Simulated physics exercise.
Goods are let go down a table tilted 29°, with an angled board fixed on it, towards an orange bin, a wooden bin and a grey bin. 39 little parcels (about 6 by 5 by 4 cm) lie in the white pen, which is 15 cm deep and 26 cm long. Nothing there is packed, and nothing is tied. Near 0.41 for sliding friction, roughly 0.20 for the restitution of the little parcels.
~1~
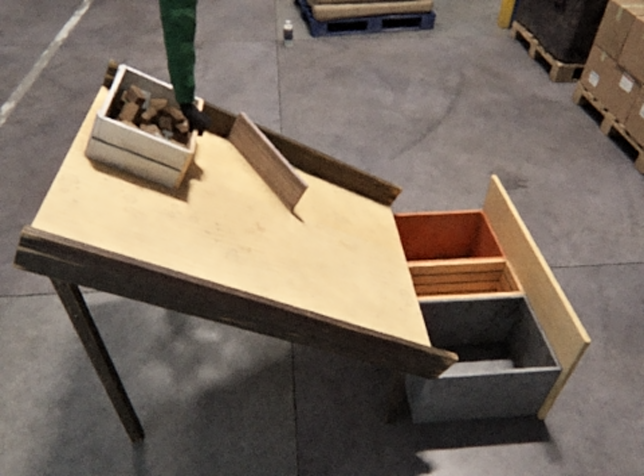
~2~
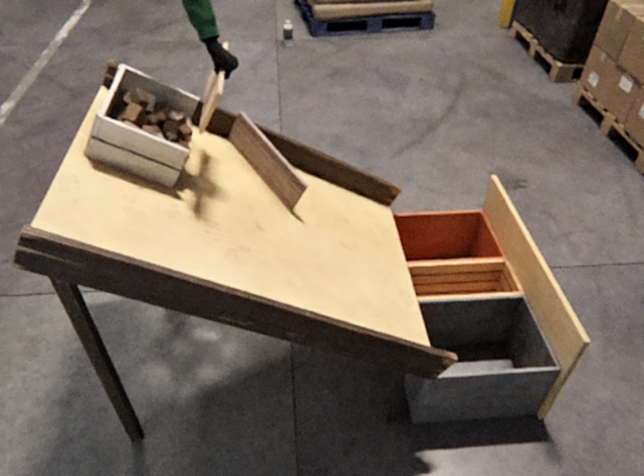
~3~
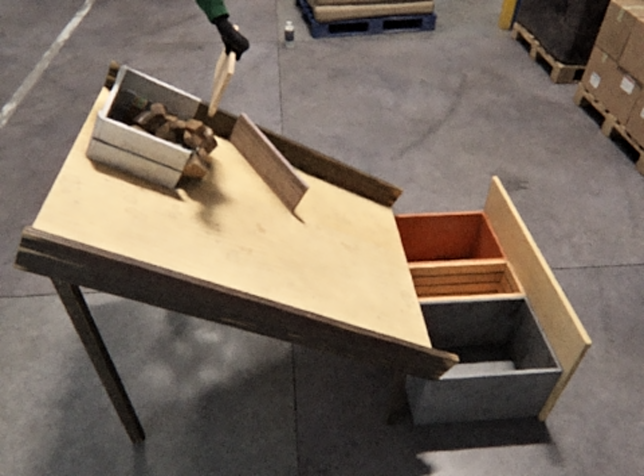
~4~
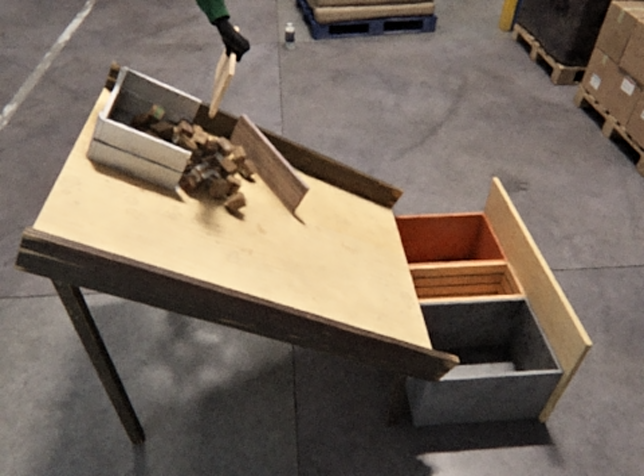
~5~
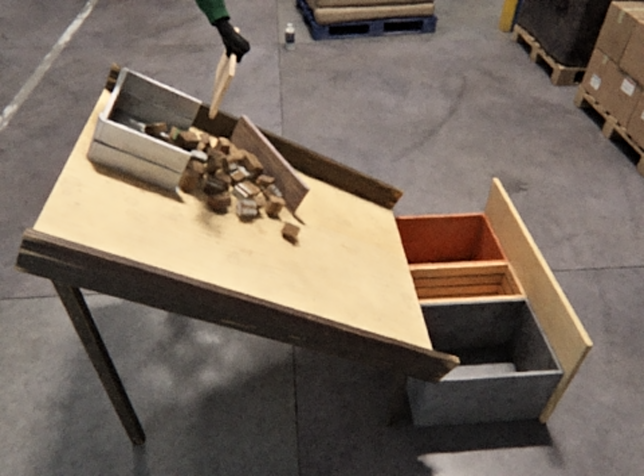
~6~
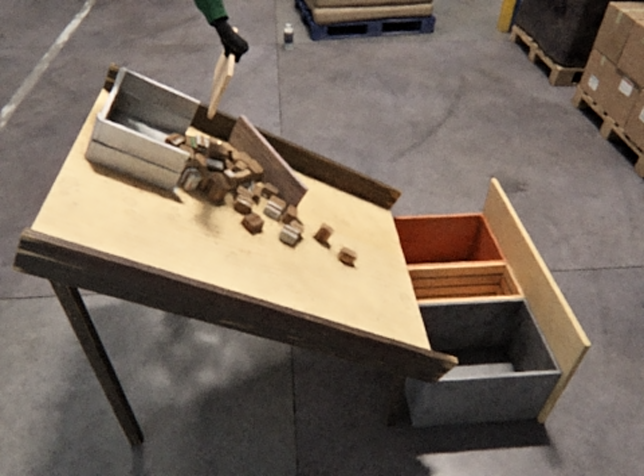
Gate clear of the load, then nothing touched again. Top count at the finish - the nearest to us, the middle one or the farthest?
The middle one.
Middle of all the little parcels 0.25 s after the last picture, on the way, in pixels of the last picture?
Near (252, 192).
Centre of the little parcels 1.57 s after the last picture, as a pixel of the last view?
Roughly at pixel (434, 284).
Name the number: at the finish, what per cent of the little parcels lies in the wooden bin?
Estimate: About 45 in a hundred.
Then, 0.25 s after the last picture, 2 still in the white pen, 1 in the wooden bin, 35 on the slope and 1 in the air.
Then, 0.57 s after the last picture, 1 still in the white pen, 3 in the wooden bin, 1 in the grey bin, 31 on the slope and 3 in the air.
Then, 1.00 s after the last picture, 1 still in the white pen, 10 in the wooden bin, 2 in the grey bin, 23 on the slope and 3 in the air.
Final count (1.57 s after the last picture), 1 still in the white pen, 17 in the wooden bin, 3 in the grey bin and 18 on the slope.
